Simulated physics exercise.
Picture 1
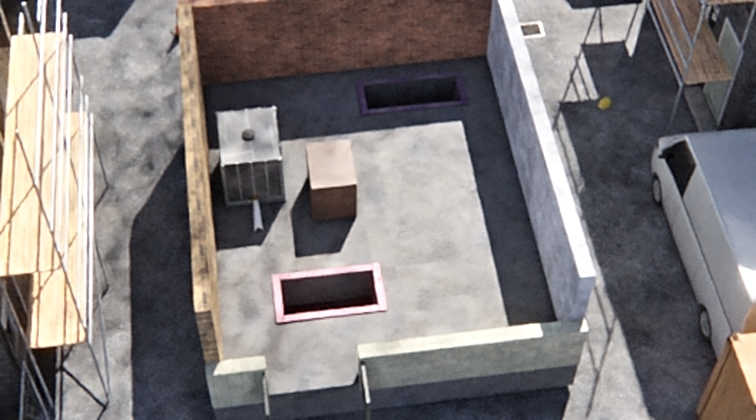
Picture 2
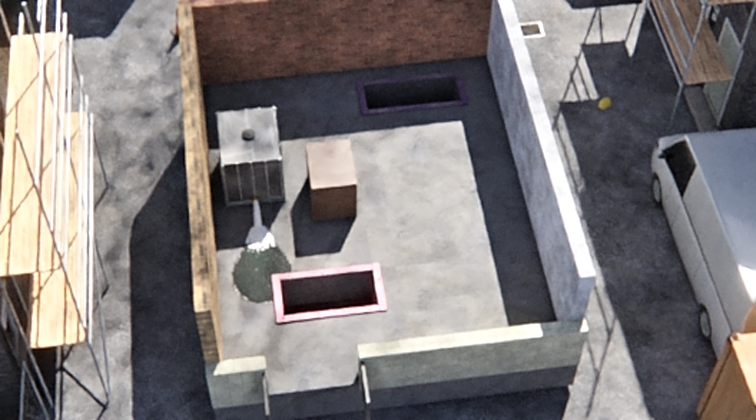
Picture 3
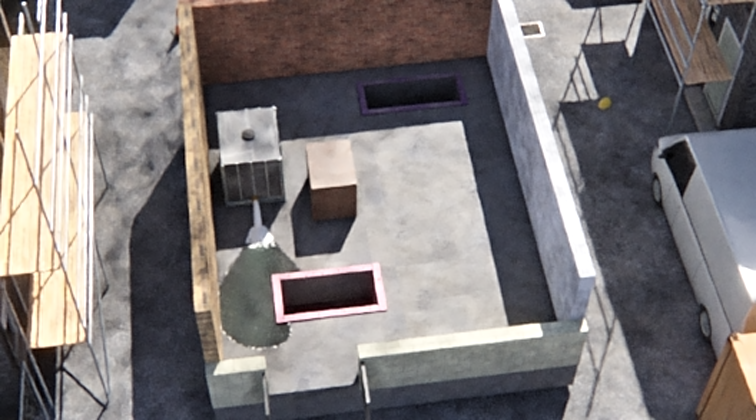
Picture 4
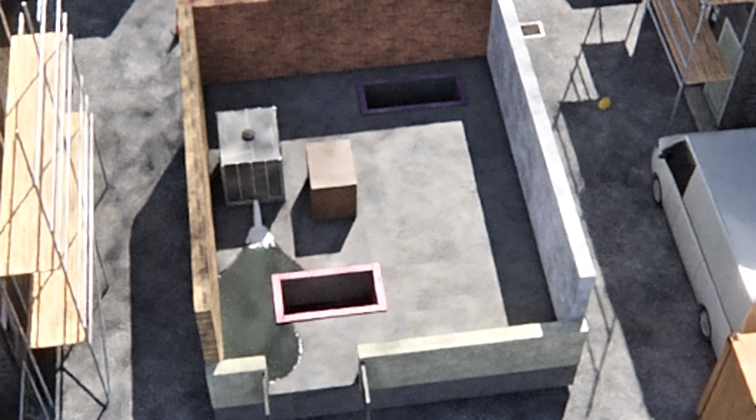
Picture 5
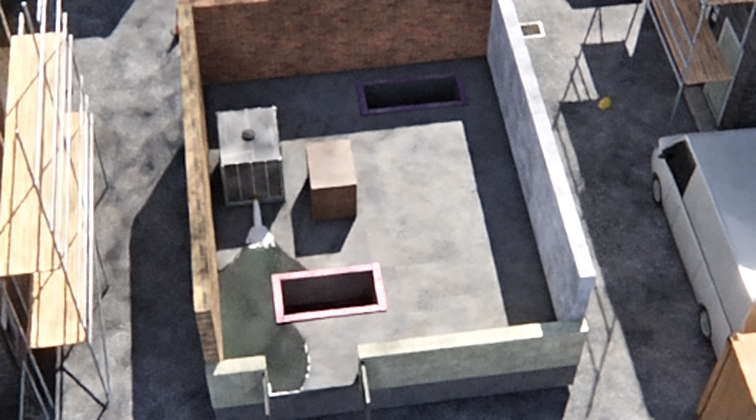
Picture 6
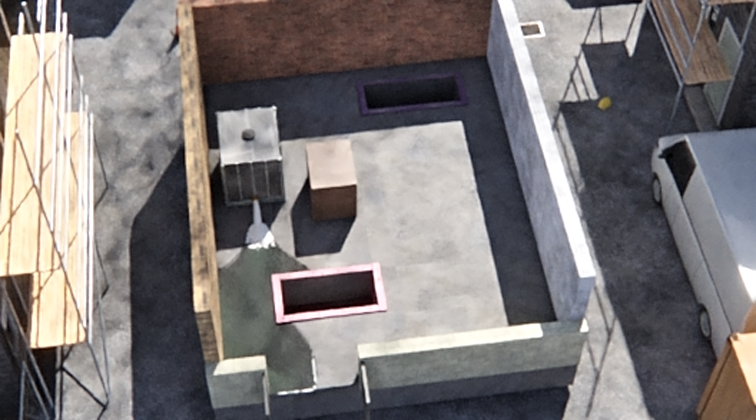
Water shot from the spout of a ribbed tank inside a low-walled yard, spread in a dark sheet past the left side of the pink-framed opening, and reached the gap in the near wall.
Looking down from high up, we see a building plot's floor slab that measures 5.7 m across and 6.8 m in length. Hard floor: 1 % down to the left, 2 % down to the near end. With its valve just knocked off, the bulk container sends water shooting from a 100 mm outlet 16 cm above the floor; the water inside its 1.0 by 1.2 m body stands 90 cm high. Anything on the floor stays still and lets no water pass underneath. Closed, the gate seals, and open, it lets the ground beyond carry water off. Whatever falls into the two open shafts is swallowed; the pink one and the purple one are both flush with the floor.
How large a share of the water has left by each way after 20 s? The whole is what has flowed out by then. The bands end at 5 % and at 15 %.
The gateway takes above 15 %; the pink pit takes above 15 %; the purple pit takes not even 5 %.
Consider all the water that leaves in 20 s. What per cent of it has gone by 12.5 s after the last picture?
Share by that time: About 75 %.
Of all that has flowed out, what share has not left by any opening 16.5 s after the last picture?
Close to 26 percent.
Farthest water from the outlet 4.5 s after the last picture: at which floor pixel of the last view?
At about (389, 367).
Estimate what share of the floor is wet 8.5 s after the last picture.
15 %.
Then, 1.5 s after the last picture water covers 10 % of the floor and is deepest (7 cm) near (226, 387); gone so far, the gateway 3 %, the pink pit 7 %, the purple pit 0 %.
Then, 4.5 s after the last picture water covers 15 % of the floor and is deepest (7 cm) near (226, 387); gone so far, the gateway 9 %, the pink pit 12 %, the purple pit 0 %.
Then, 8.5 s after the last picture water covers 15 % of the floor and is deepest (6 cm) near (226, 387); gone so far, the gateway 20 %, the pink pit 19 %, the purple pit 0 %.
Then, 12.5 s after the last picture water covers 20 % of the floor and is deepest (6 cm) near (226, 377); gone so far, the gateway 32 %, the pink pit 25 %, the purple pit 0 %.
Then, 16.5 s after the last picture water covers 20 % of the floor and is deepest (6 cm) near (226, 387); gone so far, the gateway 43 %, the pink pit 31 %, the purple pit 0 %.
